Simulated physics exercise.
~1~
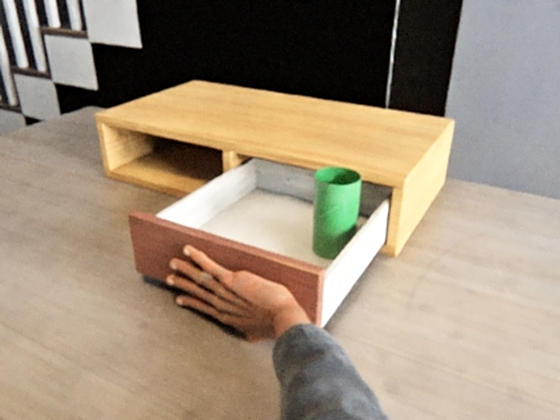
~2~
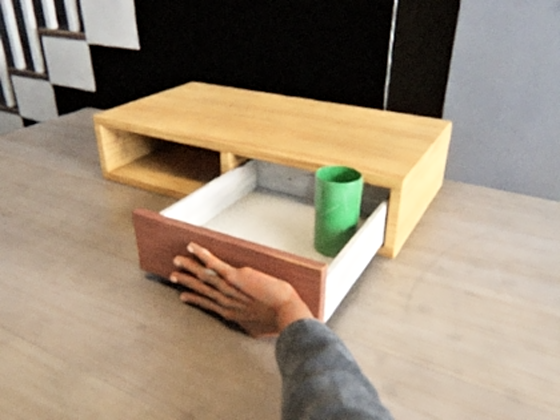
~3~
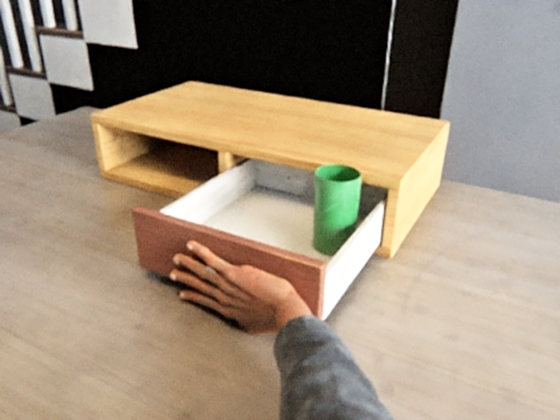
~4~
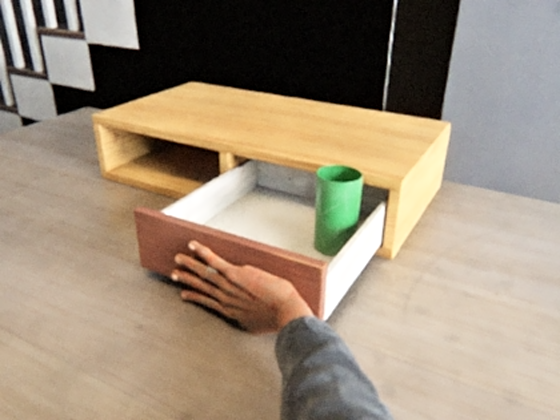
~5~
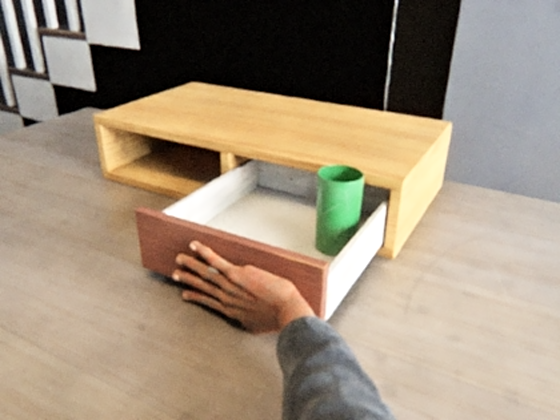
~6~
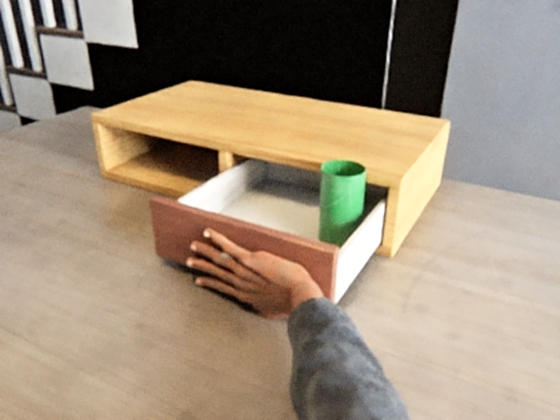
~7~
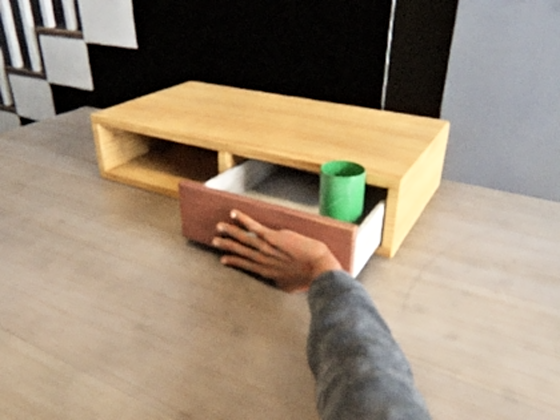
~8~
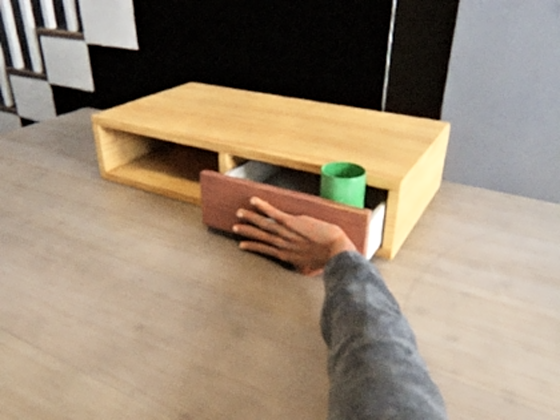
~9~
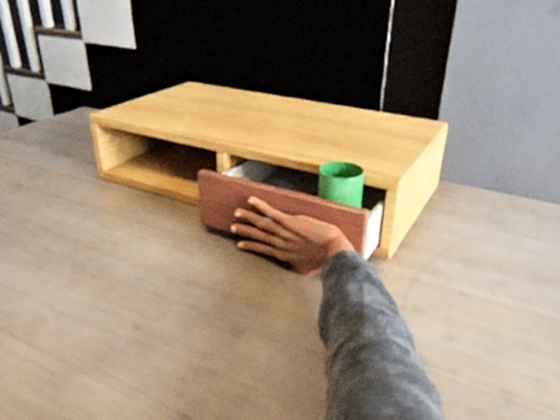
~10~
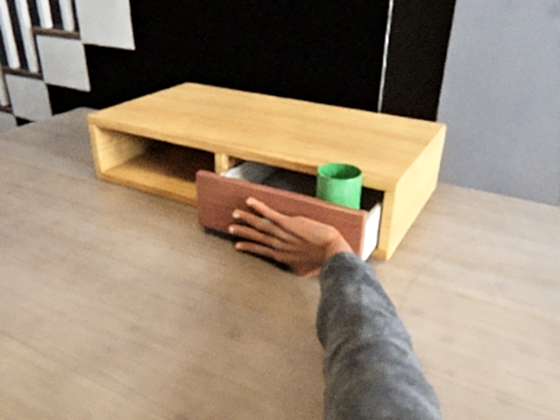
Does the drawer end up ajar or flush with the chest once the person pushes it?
The drawer ends up ajar. It slides part of the way in and then stops, with the green cup still standing in it.
